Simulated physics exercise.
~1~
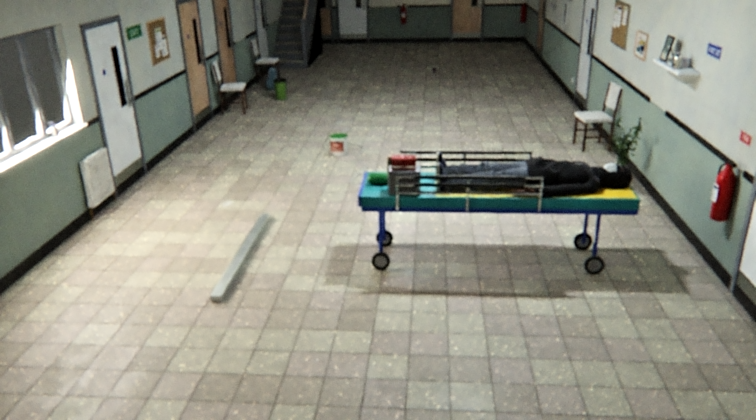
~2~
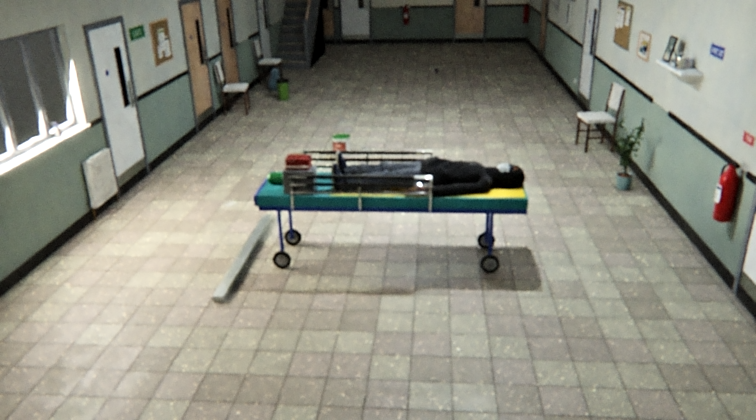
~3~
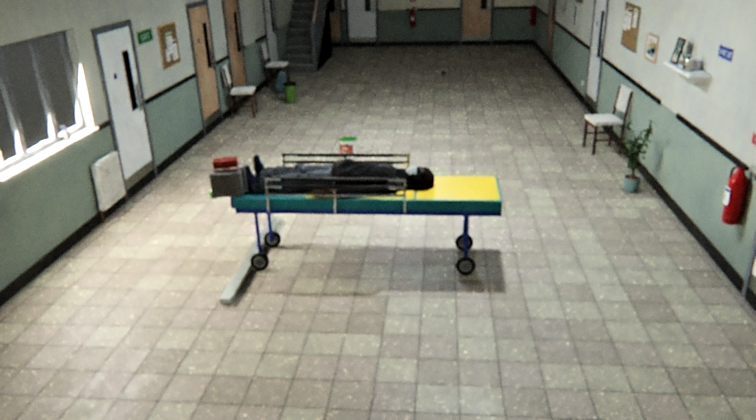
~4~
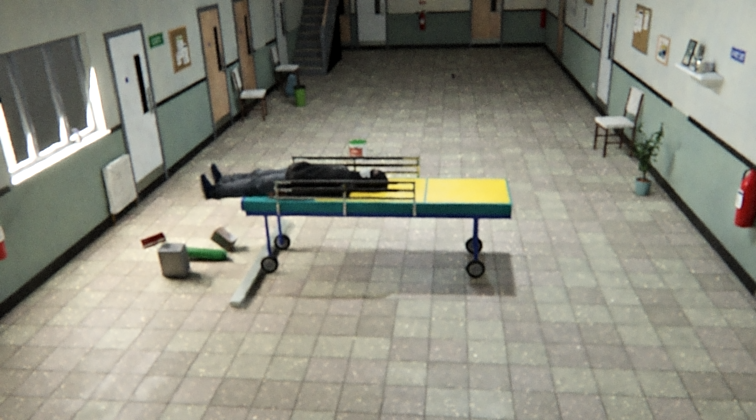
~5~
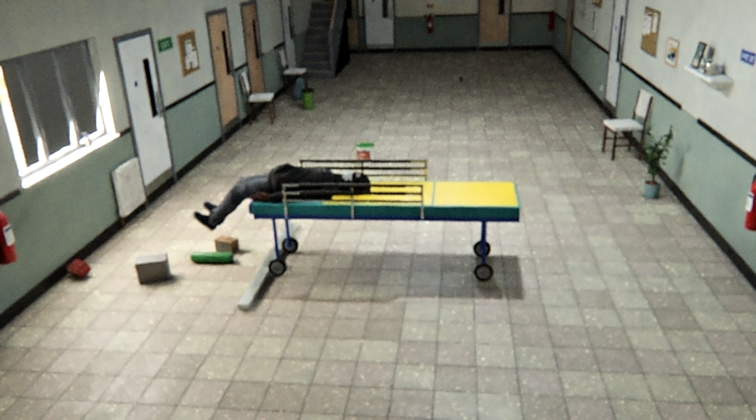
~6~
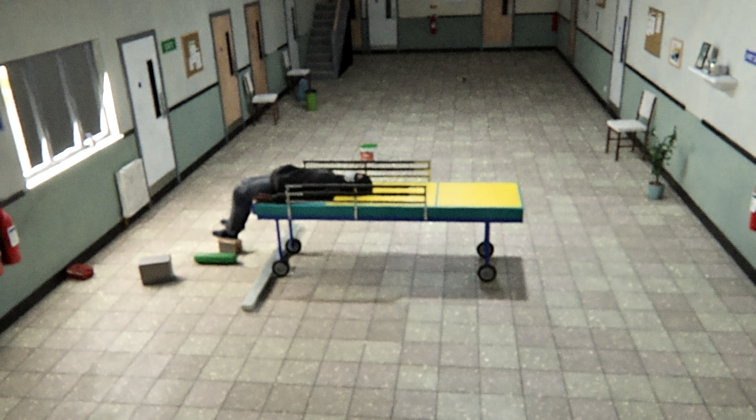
A blue-legged trolley with a yellow and teal top carries a dark-clothed person lying flat, head to the right, along a tiled hospital-like corridor seen from above. A red box, a grey box-shaped device and a green bottle ride near the feet, with chairs, doors and a red extinguisher along the walls. The trolley rolls left and stops at a pale sill on the floor. The person and loose items slide on leftward, and the items tumble off onto the floor. Finally the person rests face-up with the lower legs hanging over the left end.
